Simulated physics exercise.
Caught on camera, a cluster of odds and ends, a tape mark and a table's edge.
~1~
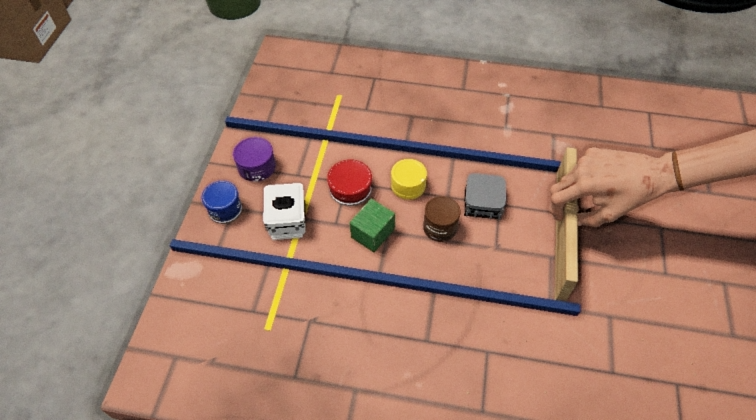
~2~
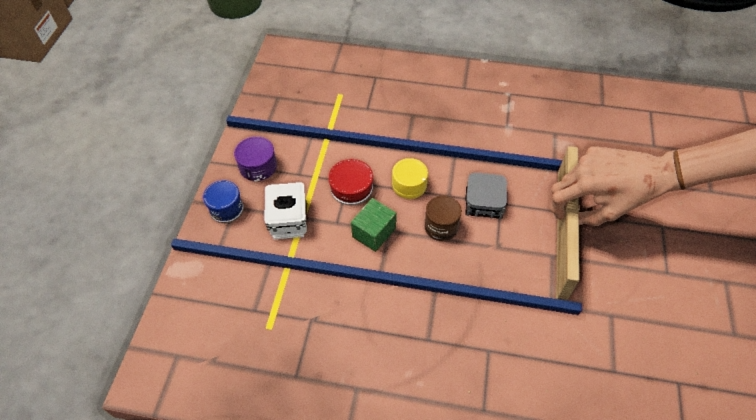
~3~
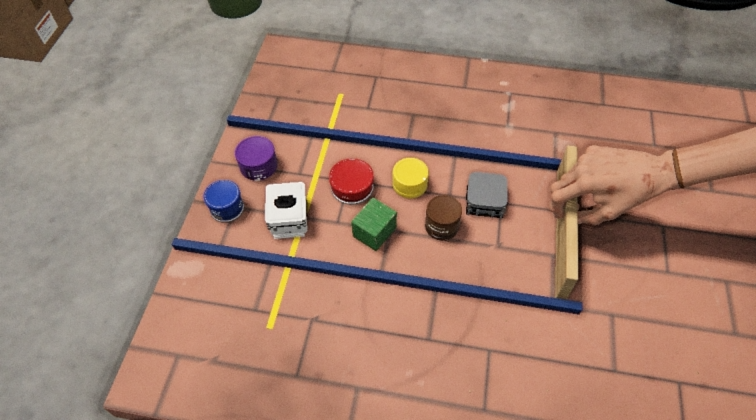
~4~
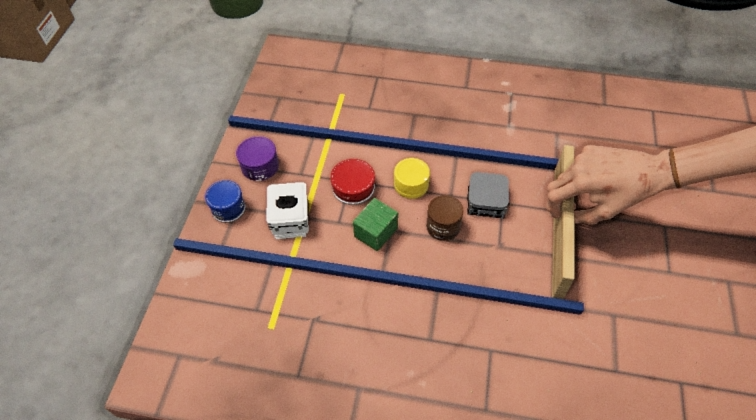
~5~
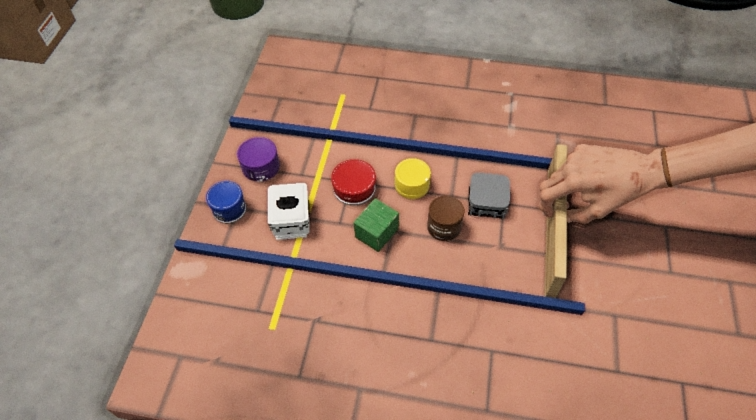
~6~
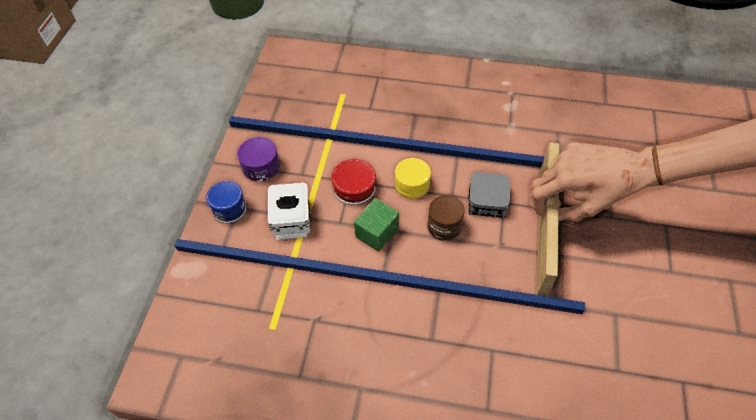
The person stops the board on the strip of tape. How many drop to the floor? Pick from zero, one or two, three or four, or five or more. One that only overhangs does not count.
In the end the number that fall off is zero.
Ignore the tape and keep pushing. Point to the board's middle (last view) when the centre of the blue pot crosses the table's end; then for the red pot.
Near (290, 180) and (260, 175).
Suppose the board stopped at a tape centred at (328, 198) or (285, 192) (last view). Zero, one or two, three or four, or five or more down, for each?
The falls would be zero; either one or two.
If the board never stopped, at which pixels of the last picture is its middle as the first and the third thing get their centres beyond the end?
About (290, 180), then (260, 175).
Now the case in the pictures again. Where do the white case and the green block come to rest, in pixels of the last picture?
Near (248, 216) and (281, 228).
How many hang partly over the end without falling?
It comes to 0.
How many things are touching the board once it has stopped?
That makes 3.
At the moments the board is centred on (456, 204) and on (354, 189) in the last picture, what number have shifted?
First 3, then 7.
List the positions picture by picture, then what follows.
In the first frame, blue pot (222, 202); purple tub (255, 159); white case (285, 211); board (566, 222); tape (308, 197).
In the second frame, purple tub (256, 159); grey case (486, 196).
In the third frame, white case (287, 210); green block (375, 224).
In the fourth frame, blue pot (226, 202); brown tub (444, 219).
In the fifth frame, purple tub (259, 160); yellow lid (413, 179).
In the sixth frame, blue pot (227, 202); purple tub (259, 160); white case (290, 211); board (548, 217); tape (313, 196).
Early on, none off yet; blue pot at rest near (227, 202); purple tub at rest near (259, 160); white case at rest near (290, 211).
A while later, none off yet; blue pot at rest near (225, 200); purple tub travelled a little near (244, 159); white case travelled a little near (278, 214).
Finally, the number that fall off is zero.
